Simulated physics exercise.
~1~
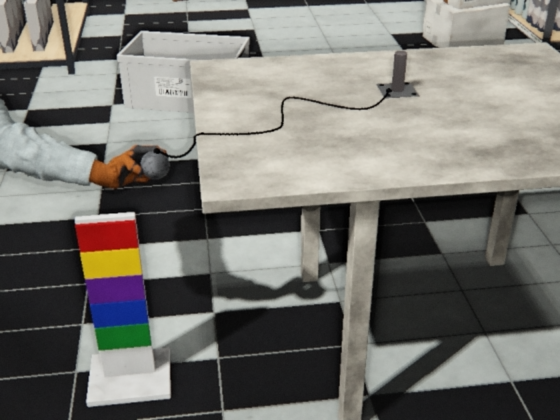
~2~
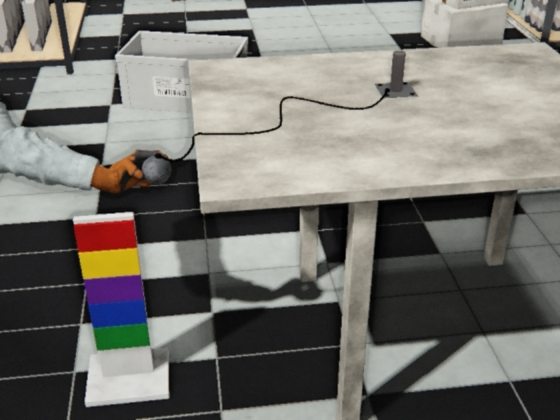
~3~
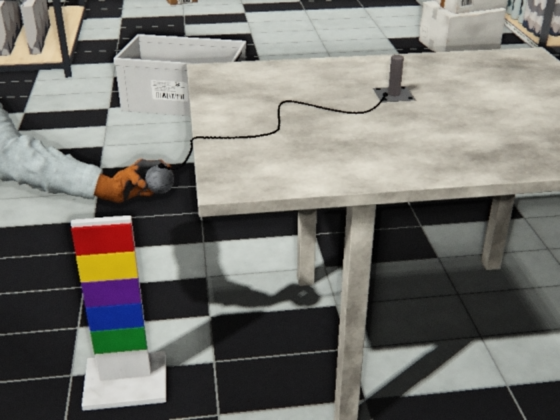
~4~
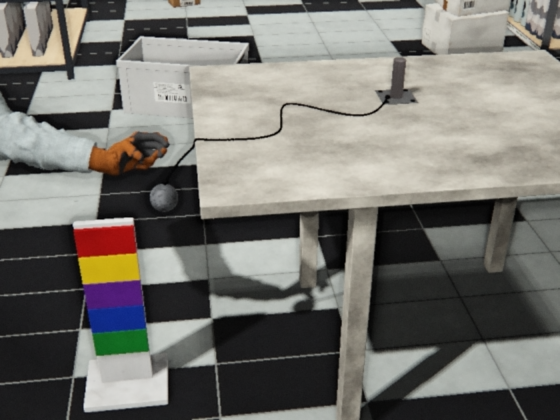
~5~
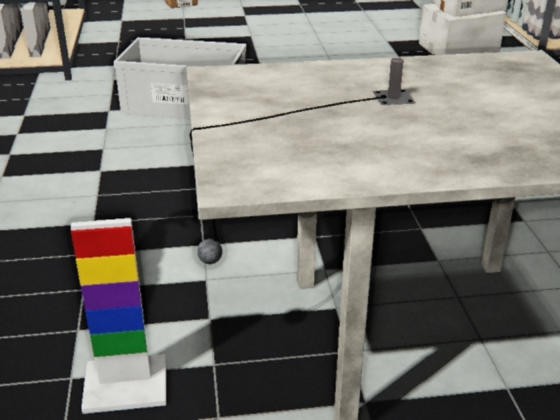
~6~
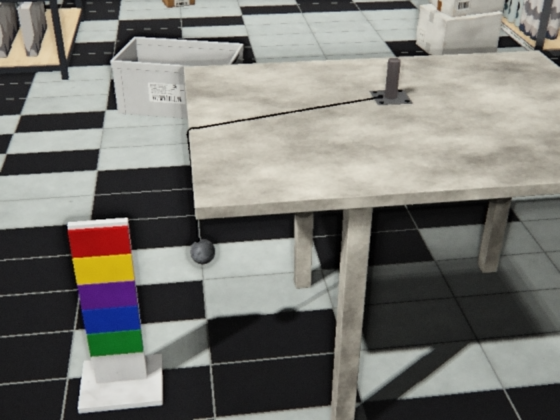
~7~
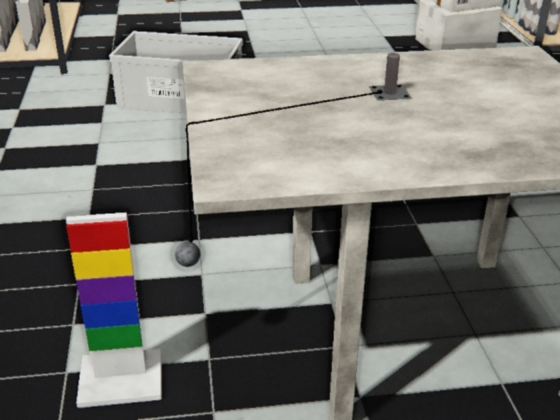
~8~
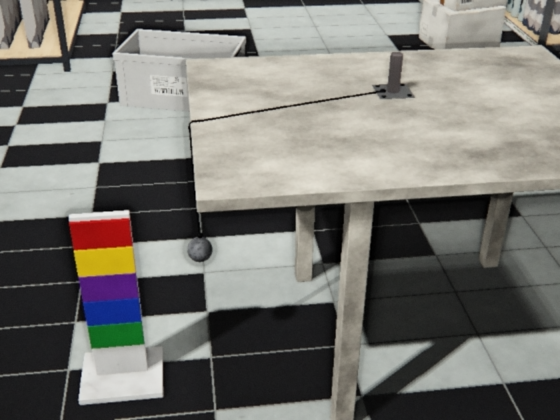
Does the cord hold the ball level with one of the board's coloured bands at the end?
Yes, the cord holds the ball below the table edge, with its middle level with the yellow band.
